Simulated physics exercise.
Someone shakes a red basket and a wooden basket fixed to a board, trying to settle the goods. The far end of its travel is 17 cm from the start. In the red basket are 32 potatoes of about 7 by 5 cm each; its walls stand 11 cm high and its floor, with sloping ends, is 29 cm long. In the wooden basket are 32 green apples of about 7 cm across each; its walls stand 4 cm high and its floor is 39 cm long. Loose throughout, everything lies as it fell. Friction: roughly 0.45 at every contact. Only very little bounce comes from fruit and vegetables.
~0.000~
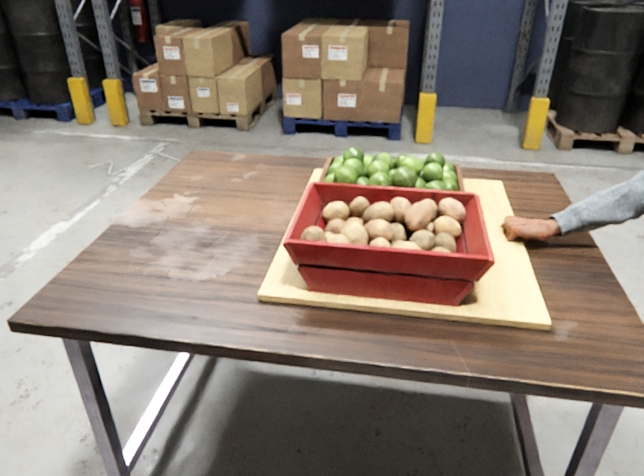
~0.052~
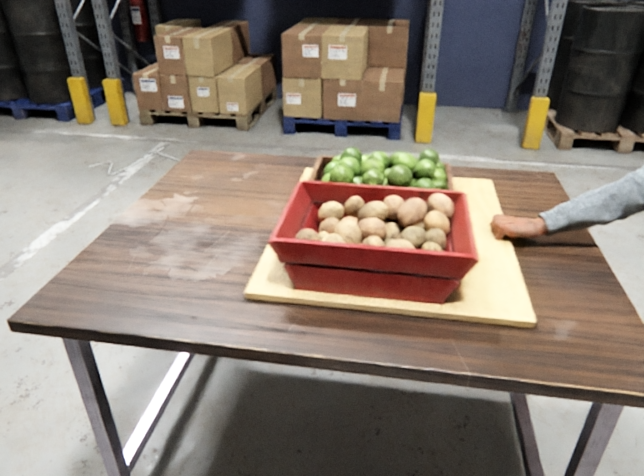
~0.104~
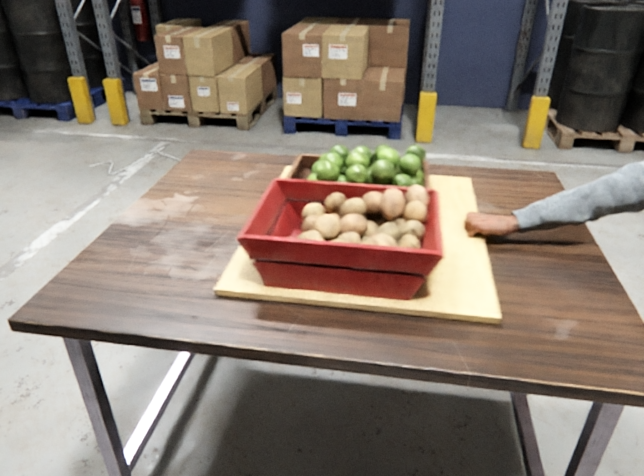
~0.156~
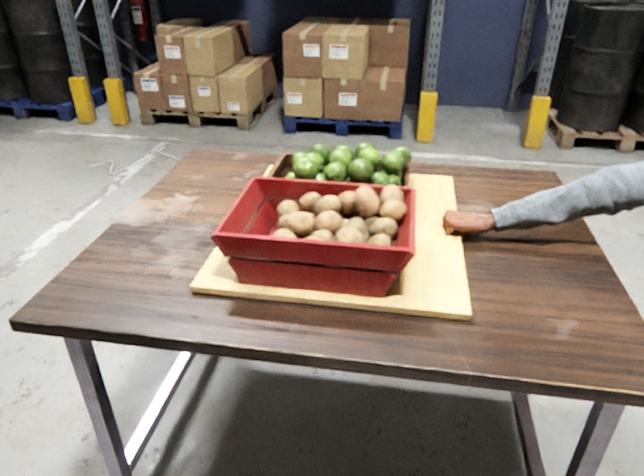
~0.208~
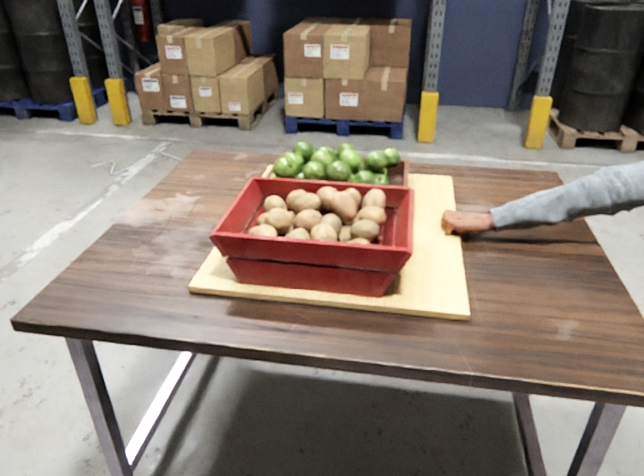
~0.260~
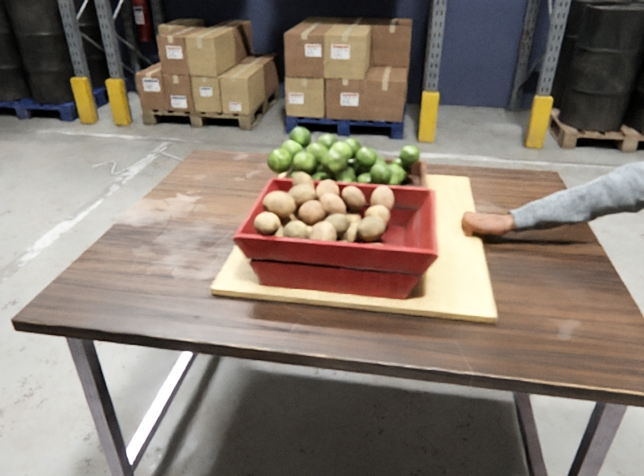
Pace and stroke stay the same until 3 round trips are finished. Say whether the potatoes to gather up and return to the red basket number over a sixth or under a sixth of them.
Spilled share: Above one sixth.
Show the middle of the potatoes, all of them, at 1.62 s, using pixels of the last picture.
Middle approx. (388, 243).
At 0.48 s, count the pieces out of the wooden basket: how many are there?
Count for the wooden basket: Roughly 6.
After 0.48 s, 0 of 32 out of the red basket and 6 of 32 out of the wooden basket.
After 0.75 s, 2 of 32 out of the red basket and 11 of 32 out of the wooden basket.
After 1.13 s, 6 of 32 out of the red basket and 11 of 32 out of the wooden basket.
When it is over (at 1.62 s), 9 of 32 out of the red basket and 11 of 32 out of the wooden basket. Asked share, 9 of 32, 28 per cent.
